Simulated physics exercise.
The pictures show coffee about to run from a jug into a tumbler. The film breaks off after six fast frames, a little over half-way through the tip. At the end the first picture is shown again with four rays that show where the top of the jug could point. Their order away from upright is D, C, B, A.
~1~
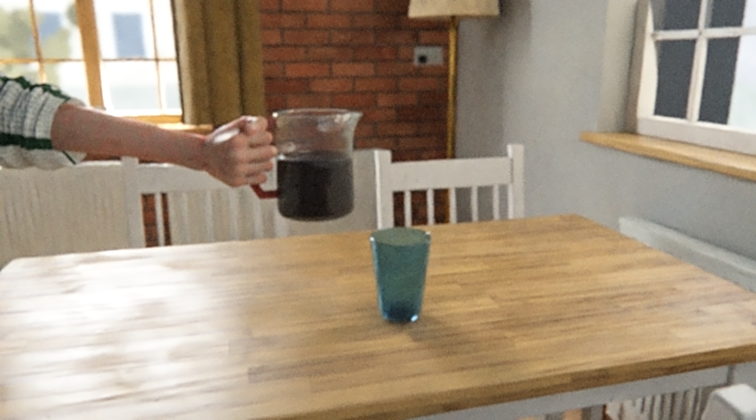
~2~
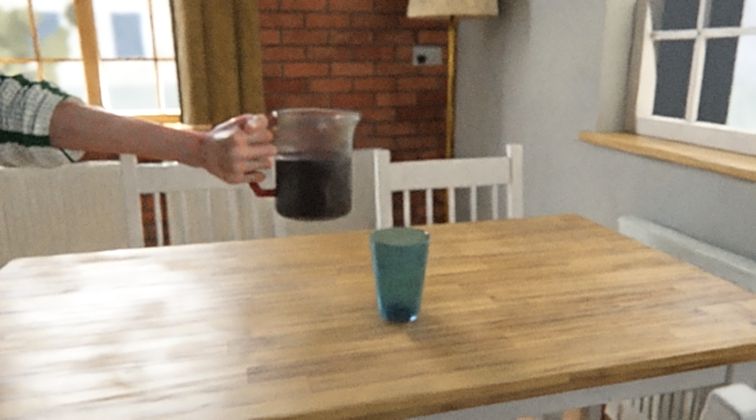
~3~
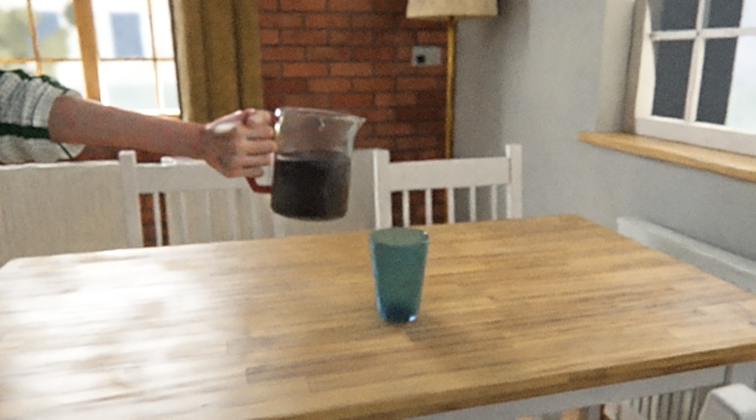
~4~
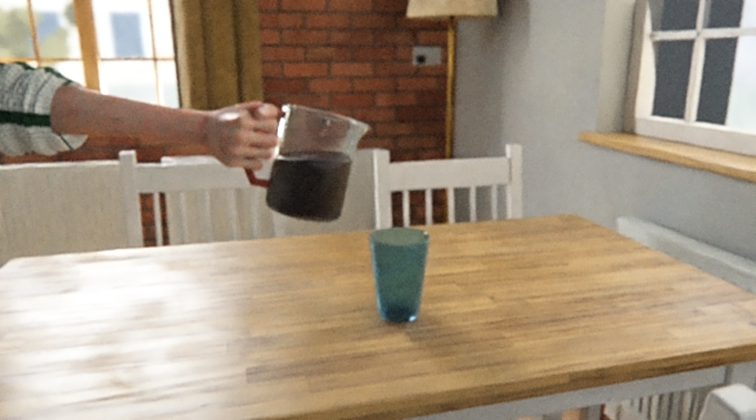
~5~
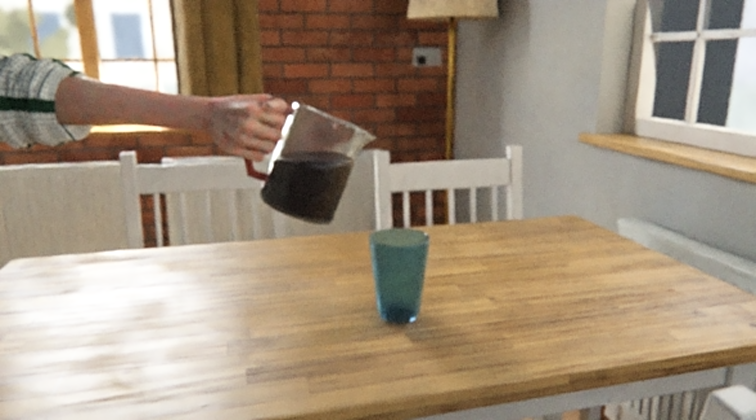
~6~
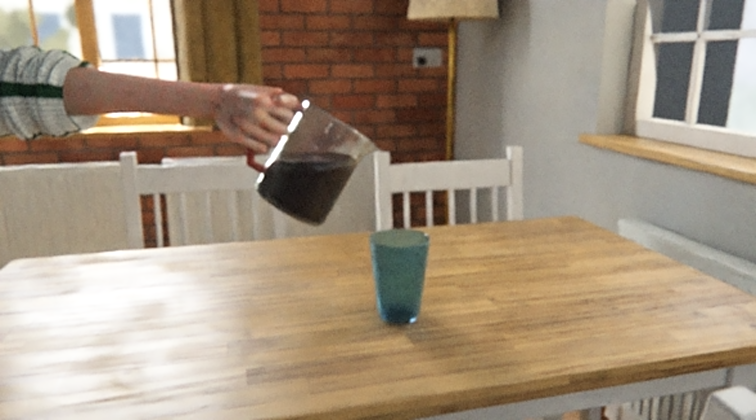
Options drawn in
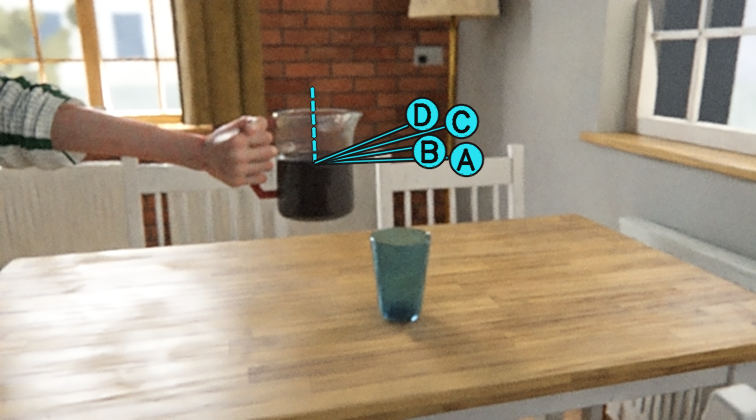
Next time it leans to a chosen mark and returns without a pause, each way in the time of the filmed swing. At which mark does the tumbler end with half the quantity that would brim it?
Tilt D.
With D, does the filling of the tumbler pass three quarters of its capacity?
No, less.
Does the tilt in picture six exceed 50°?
No, it does not.
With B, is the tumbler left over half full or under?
Over half.
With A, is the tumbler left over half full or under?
Over half.
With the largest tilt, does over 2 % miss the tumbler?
Yes.
In cyan, A at (447, 157); B at (412, 147); C at (445, 126); D at (407, 125).
Choosing A, the tumbler ends with about 80 % of what it can hold; 19 % of the coffee is spilt.
Choosing B, the tumbler ends with about 78 % of what it can hold; 9 % of the coffee is spilt.
Choosing C, the tumbler ends with about 68 % of what it can hold.
Choosing D, the tumbler ends with about 51 % of what it can hold.
